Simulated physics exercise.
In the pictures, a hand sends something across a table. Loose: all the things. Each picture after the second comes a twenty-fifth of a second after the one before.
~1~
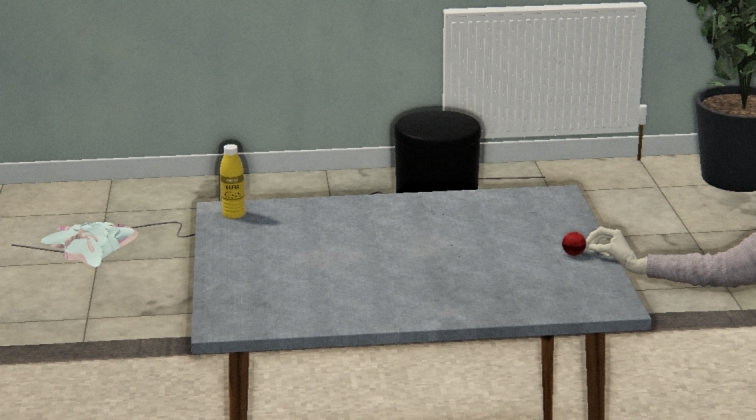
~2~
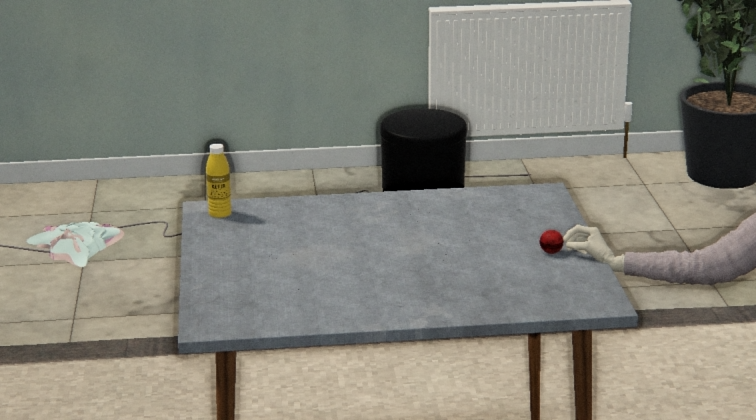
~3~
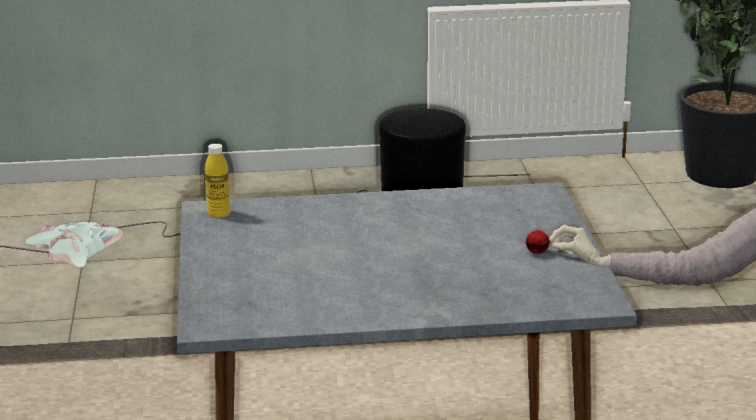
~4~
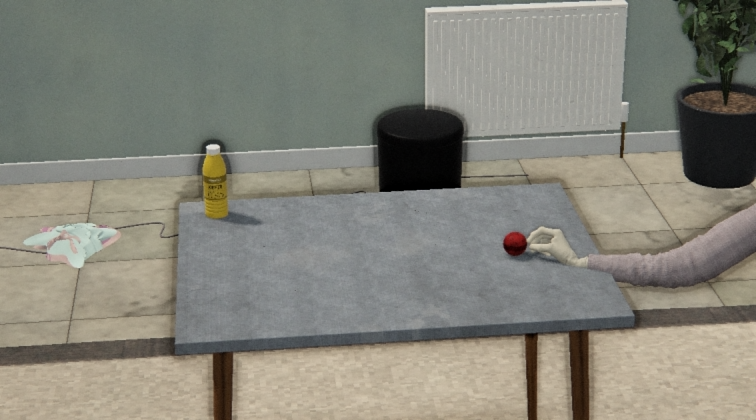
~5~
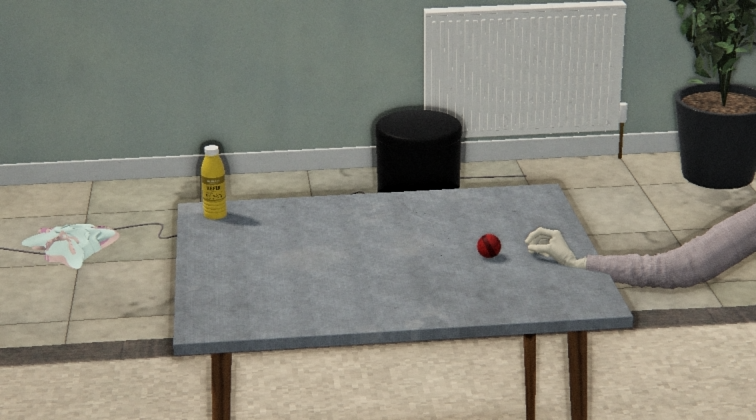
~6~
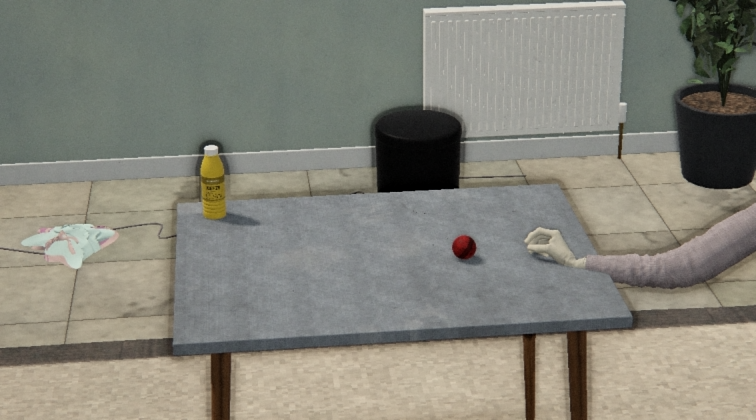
A red ball was pushed left across a gray table by a hand, which then stayed back while the ball rolled on toward the middle, with a yellow bottle standing at the far left corner.
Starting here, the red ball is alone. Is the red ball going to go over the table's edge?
Yes: It finishes off the table.
Then, 0.20 s on from there, red ball shifted well along near (344, 254).
Then, 0.40 s on from there, red ball shifted well along near (226, 261).
Then, 0.70 s on from there, red ball now off the table.
Then, 0.90 s on from there, things are still on the move.
In the end, off the table, red ball.
